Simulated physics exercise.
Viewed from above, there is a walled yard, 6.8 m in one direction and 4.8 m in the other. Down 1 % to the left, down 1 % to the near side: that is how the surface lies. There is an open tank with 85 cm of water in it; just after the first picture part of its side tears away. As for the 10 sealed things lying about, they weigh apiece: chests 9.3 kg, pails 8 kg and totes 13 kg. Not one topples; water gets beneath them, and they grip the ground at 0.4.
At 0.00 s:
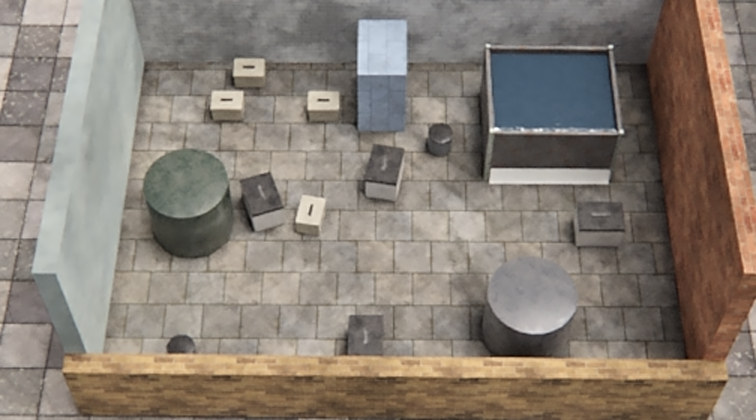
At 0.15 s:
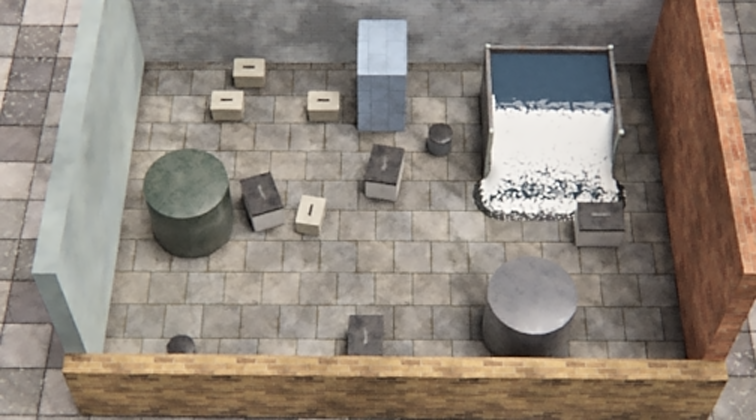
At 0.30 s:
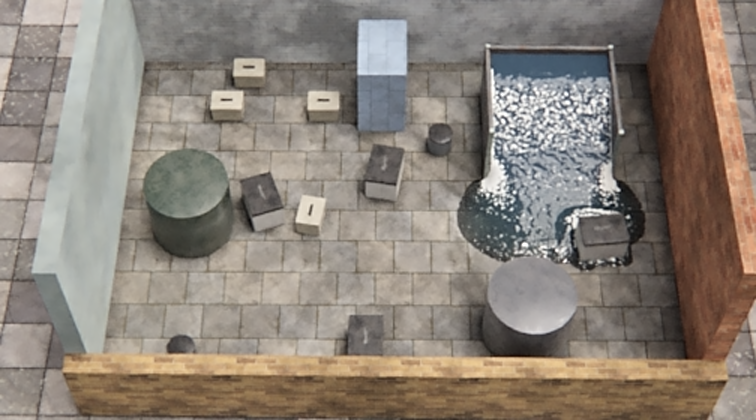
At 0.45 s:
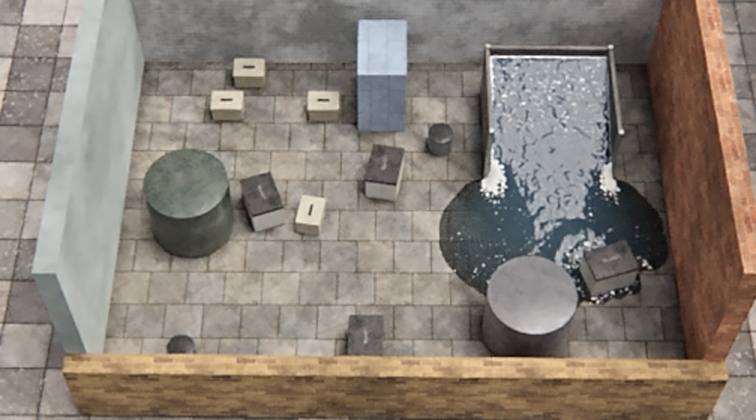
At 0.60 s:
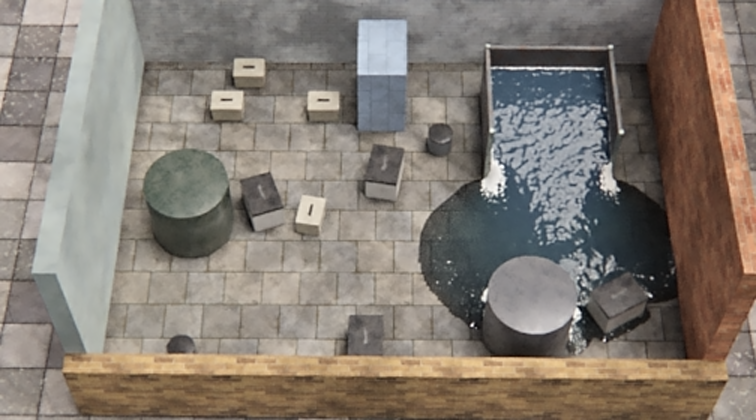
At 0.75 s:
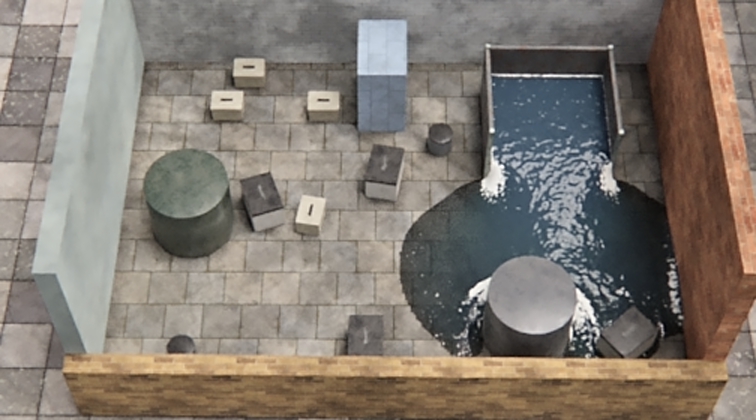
Walled yard with an open tank pouring water from its near side, the spreading pool pushing one dark chest toward the near wall.
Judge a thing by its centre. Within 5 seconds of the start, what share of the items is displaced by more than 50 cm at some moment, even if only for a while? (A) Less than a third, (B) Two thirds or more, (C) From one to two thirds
Answer: A.
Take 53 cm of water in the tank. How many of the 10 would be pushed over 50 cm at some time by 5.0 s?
That would make 3 of them.
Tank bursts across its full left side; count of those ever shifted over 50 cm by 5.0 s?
That would give 8.
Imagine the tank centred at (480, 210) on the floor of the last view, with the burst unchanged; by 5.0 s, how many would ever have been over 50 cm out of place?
In that case 3 of them.
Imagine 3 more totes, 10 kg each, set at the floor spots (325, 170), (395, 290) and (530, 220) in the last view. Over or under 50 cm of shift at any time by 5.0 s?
Respectively: Doesn't reach it; tops it; tops it.
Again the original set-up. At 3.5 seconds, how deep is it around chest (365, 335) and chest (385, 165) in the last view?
Roughly 8 and 0 cm.
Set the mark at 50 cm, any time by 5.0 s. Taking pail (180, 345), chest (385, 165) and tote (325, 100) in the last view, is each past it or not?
In turn: Past it, under, less.
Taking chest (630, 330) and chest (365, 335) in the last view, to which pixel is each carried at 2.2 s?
Near (593, 331) and (186, 318).
After 1.1 s 1 of 10 are over 50 cm from their spots; 1 afloat.
After 2.2 s 2 of 10 are over 50 cm from their spots; 2 afloat.
After 3.5 s 3 of 10 are over 50 cm from their spots; 2 afloat.
After 5.0 s 3 of 10 are over 50 cm from their spots, and 3 have been at some point; 1 afloat.
